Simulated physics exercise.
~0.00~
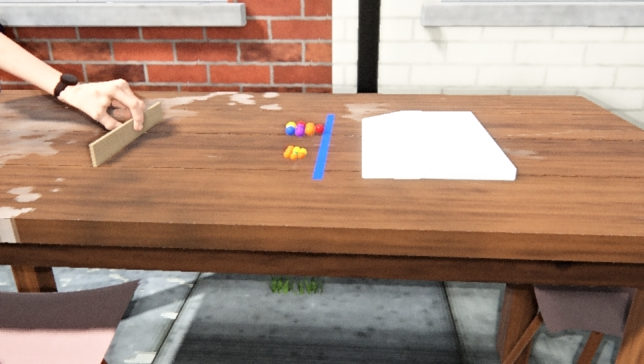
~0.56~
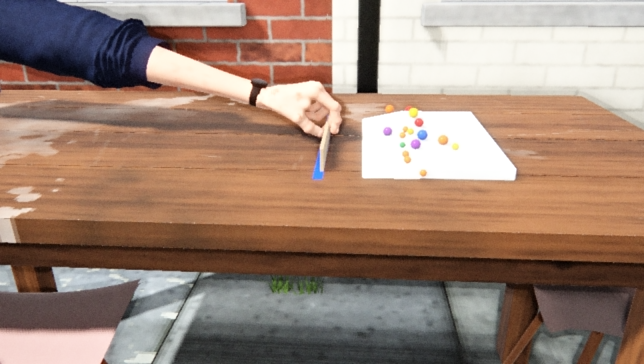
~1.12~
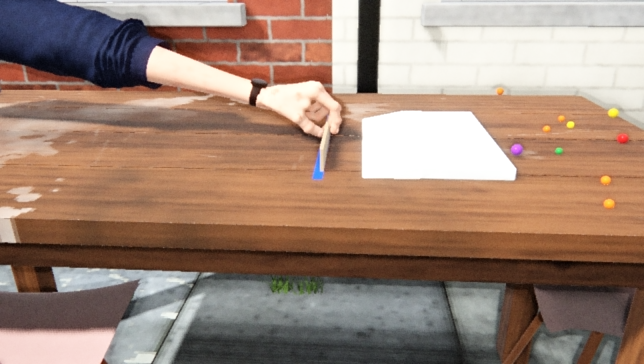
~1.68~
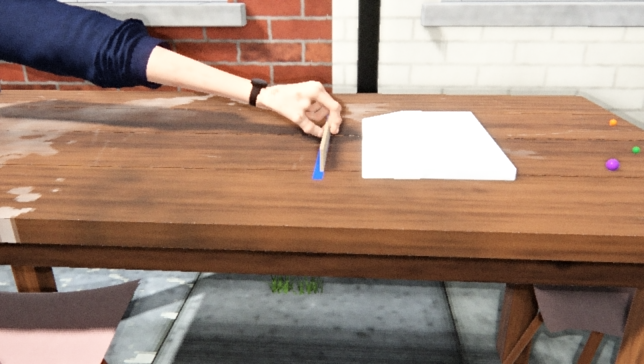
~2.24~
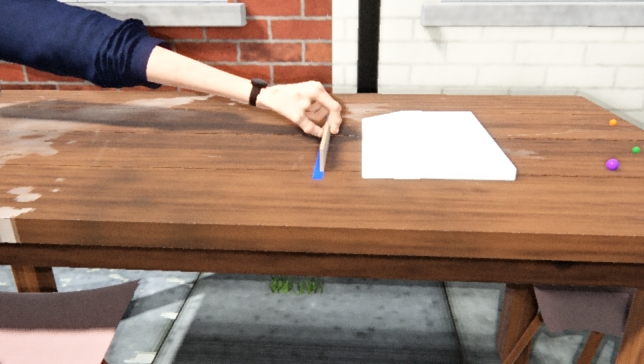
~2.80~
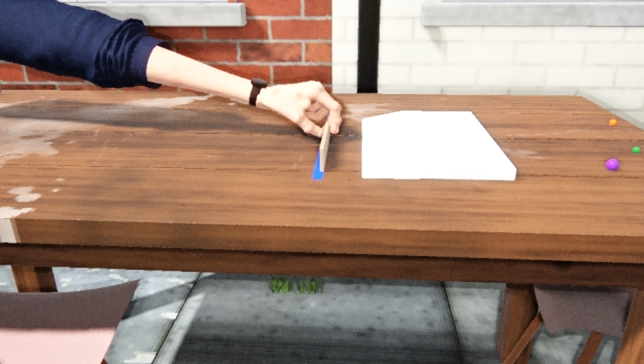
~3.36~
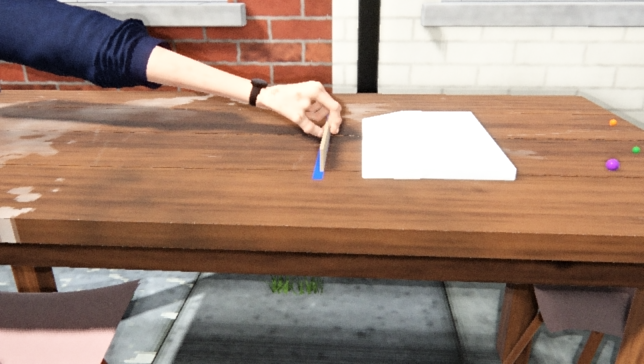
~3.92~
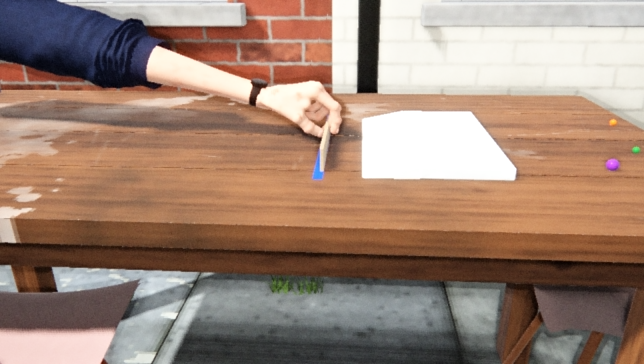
Hand sweeping a card right to blue tape, sending colourful little balls over a white wedge, a few remaining at the table's right.
